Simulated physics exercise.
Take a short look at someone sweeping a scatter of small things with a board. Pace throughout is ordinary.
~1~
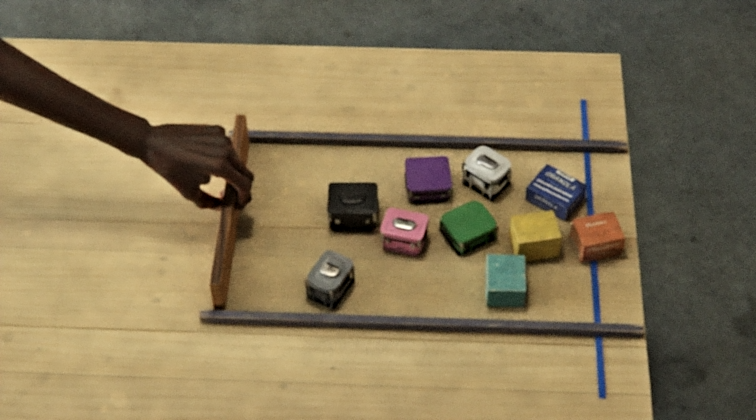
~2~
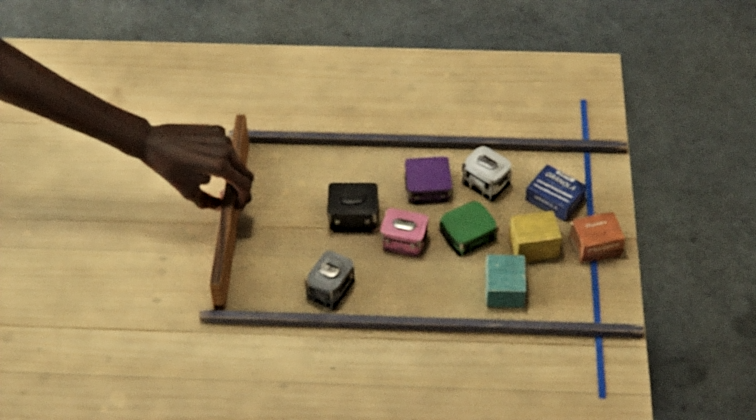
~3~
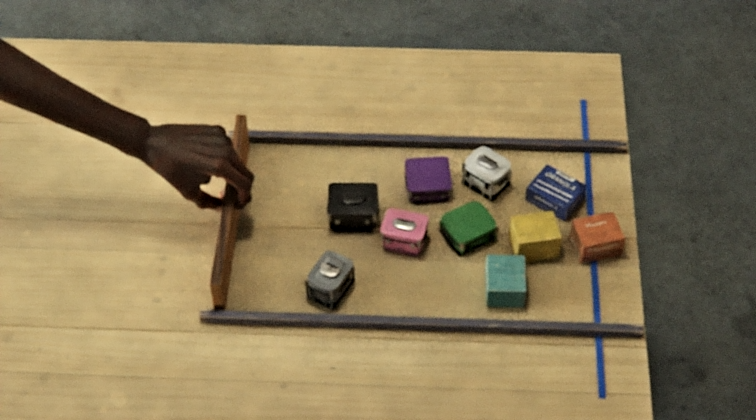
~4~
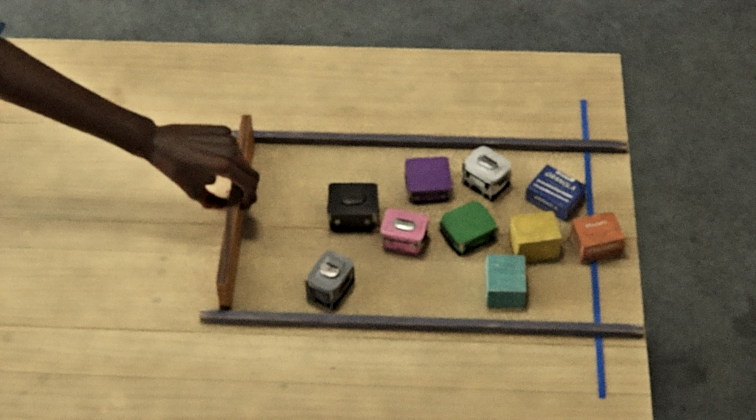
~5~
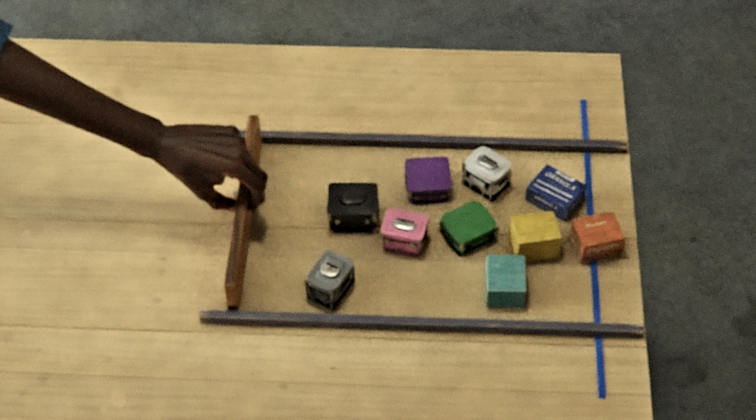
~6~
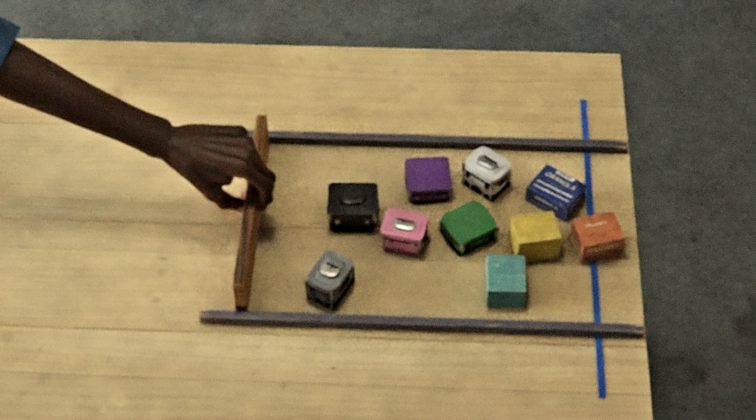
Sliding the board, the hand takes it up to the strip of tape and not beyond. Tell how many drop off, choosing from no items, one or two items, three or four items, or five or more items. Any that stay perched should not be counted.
I expect that five pieces or more will leave the table.
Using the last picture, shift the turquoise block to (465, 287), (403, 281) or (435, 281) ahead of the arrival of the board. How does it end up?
Results in order - down; down; down.
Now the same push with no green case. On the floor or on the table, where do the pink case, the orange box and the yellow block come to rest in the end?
The pink case survives; the orange box falls; the yellow block falls.
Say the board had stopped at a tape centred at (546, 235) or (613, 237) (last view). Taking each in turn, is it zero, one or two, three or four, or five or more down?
Falls: Just one or two; five or more.
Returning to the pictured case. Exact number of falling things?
In all, 6 of them.
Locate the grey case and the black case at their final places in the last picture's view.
I'd say approximately (613, 286) and then (617, 216).
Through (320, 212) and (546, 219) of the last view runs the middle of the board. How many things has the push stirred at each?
Counting first: 1, next 10.
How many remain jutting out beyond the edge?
The number would be 3.
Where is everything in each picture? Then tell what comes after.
Orange box (597, 237); blue box (556, 192); yellow block (535, 237); board (231, 210); tape (592, 236), in the first picture.
Blue box (556, 192); black case (353, 207), in the second picture.
Yellow block (535, 237); green case (468, 228), in the third picture.
Orange box (597, 238); grey case (330, 280), in the fourth picture.
Blue box (556, 192); turquoise block (506, 281), in the fifth picture.
Orange box (597, 238); blue box (556, 192); yellow block (535, 237); board (252, 210); tape (592, 236), in the sixth picture.
A little later, none off yet; orange box at rest near (597, 238); blue box at rest near (556, 192); yellow block at rest near (535, 237).
When it is over, the number that fall off is five or more; down, green case, white case, turquoise block, yellow block, blue box and orange box.
